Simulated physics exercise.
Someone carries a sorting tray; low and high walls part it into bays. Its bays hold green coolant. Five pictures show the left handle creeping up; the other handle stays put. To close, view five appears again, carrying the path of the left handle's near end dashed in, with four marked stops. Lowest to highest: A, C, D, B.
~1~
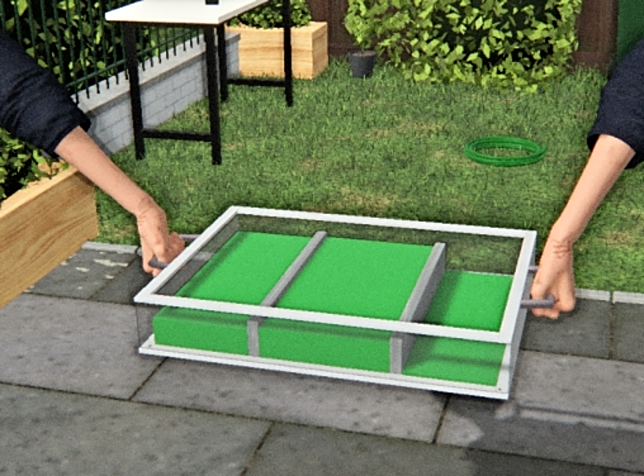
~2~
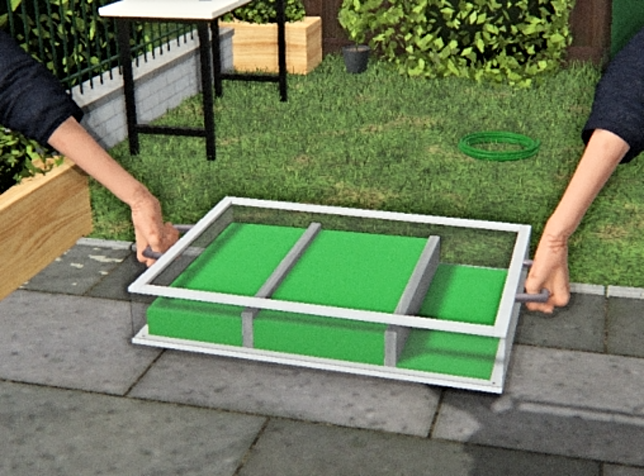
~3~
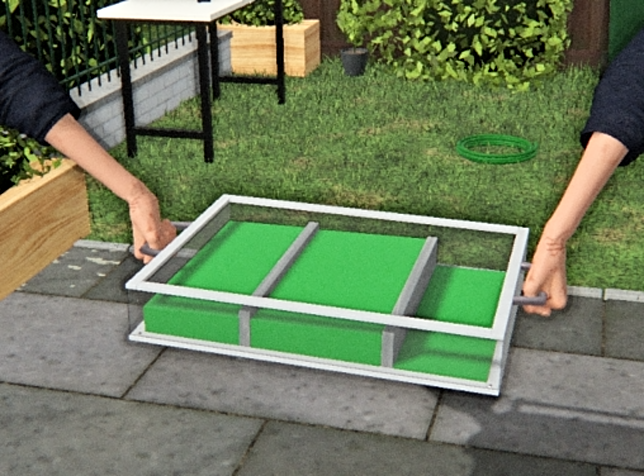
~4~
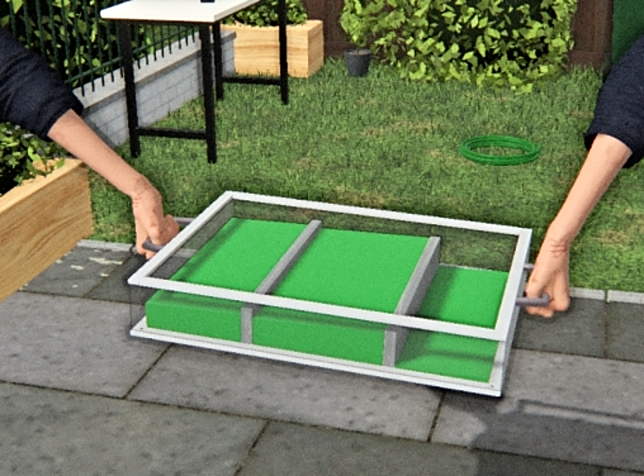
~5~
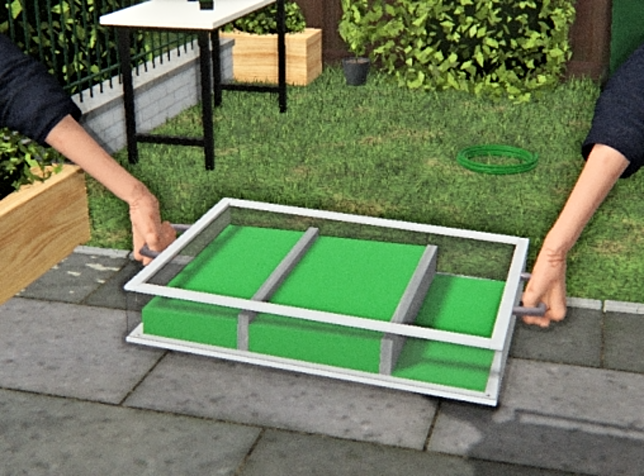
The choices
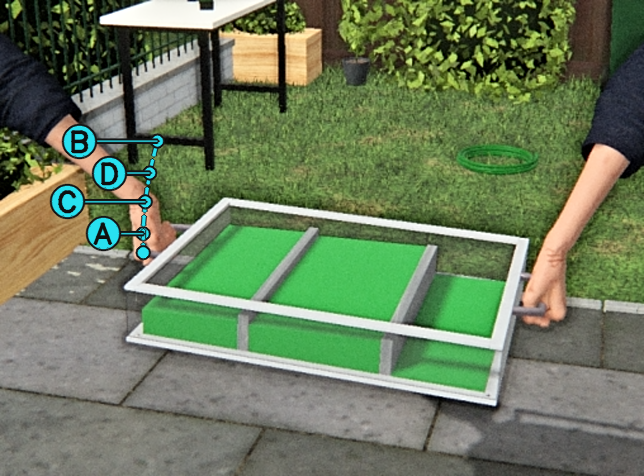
Two hands hold a clear divided tray of green liquid and tilt it slightly rightward.
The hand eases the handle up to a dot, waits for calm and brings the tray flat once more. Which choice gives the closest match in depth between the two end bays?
It is D.
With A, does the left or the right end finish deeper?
The left end bay.
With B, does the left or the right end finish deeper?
The right one.
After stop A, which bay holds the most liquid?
That is the middle bay.
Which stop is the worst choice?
The answer is A.
On the marked copy, A at (143, 233); B at (157, 141); C at (145, 201); D at (149, 173).
Choosing A, the left end bay stands much deeper than the other; nothing spills.
Choosing B, the right end bay stands much deeper than the other; nothing spills.
Choosing C, the left end bay stands much deeper than the other; nothing spills.
Choosing D, the two end bays stand about equally deep; nothing spills.
